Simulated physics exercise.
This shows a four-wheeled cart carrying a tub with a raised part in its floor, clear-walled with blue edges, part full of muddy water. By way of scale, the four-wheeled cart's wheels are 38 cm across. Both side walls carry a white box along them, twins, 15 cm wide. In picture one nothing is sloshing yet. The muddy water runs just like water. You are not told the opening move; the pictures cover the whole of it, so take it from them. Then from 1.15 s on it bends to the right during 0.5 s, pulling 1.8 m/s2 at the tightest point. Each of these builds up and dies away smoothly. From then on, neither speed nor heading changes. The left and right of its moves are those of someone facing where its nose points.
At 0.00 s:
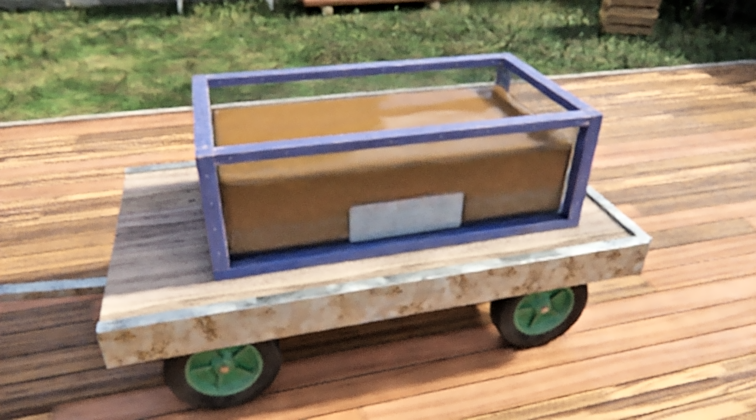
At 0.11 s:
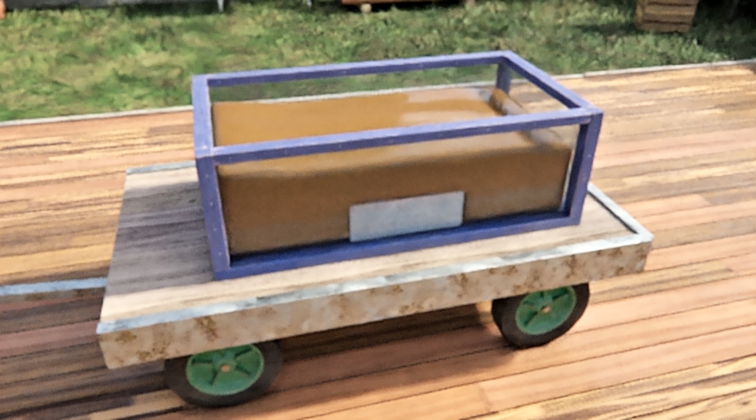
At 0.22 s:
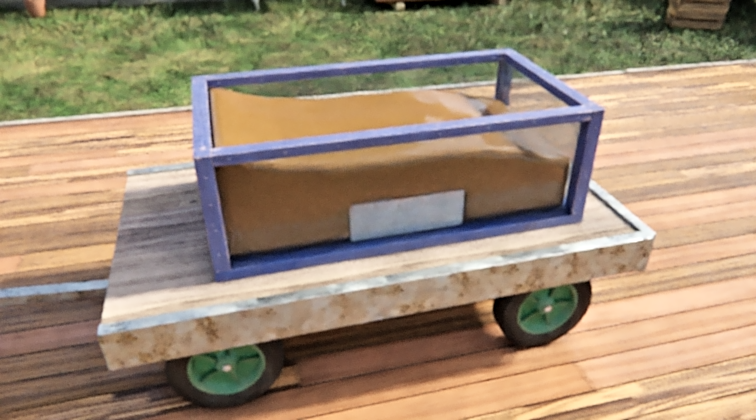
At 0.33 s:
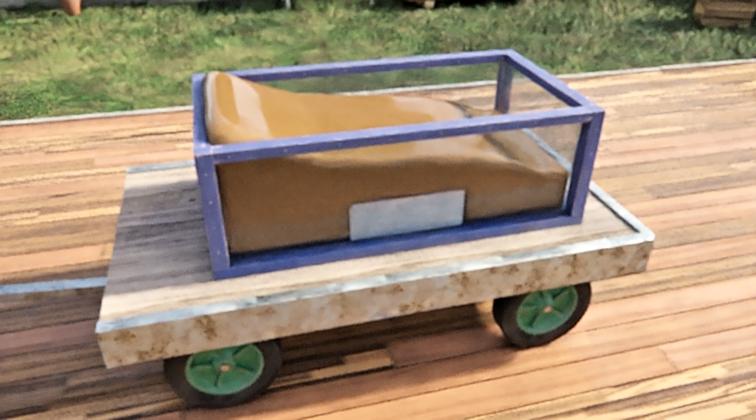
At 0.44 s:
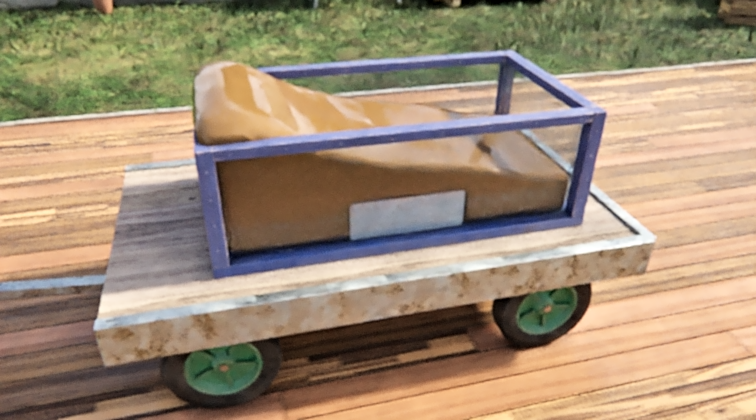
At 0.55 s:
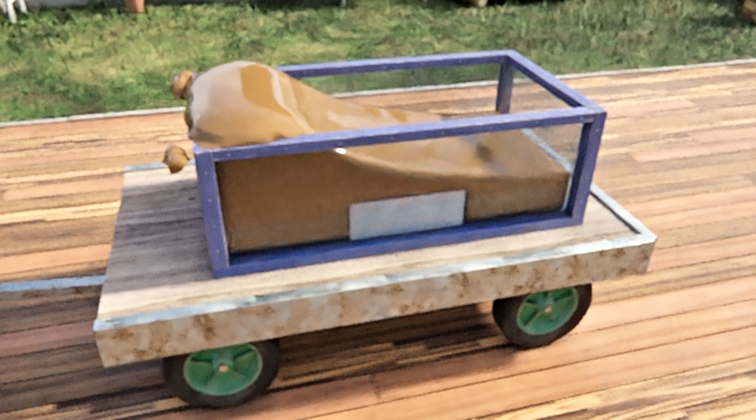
The video shows a four-wheeled cart rolling left across wooden decking with a clear-walled, blue-edged tub of muddy water, which starts level, then surges up at the left end and bulges above the rim, small blobs protruding past it.
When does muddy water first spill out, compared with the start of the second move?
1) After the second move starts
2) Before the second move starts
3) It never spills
Before the second move starts (2).
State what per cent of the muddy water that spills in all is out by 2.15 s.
By that time, around 80 percent of it is out.
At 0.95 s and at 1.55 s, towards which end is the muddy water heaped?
Towards the fore end first, then towards the aft end.
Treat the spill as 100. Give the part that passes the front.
Spill fraction there: Roughly 30 per cent.
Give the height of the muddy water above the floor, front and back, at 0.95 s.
Heights: Front 32 cm, then back 20 cm.
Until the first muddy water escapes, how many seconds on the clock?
The first spill comes at around 0.6 s.
Then, 0.95 s in, the surface is 31 cm up at the front and 21 cm at the back; 3 per cent is out, over the front.
Then, 1.55 s in, the surface is 21 cm up at the front and 36 cm at the back; 6 per cent is out, over the back and the front.
Then, 2.15 s in, the surface is 40 cm up at the front and 26 cm at the back; 7 per cent is out, over the back and the front.
Then, 4.64 s in, 9 per cent is out, over the back and the front; the first of it left at about 0.65 s, and the second move began at 1.15 s.
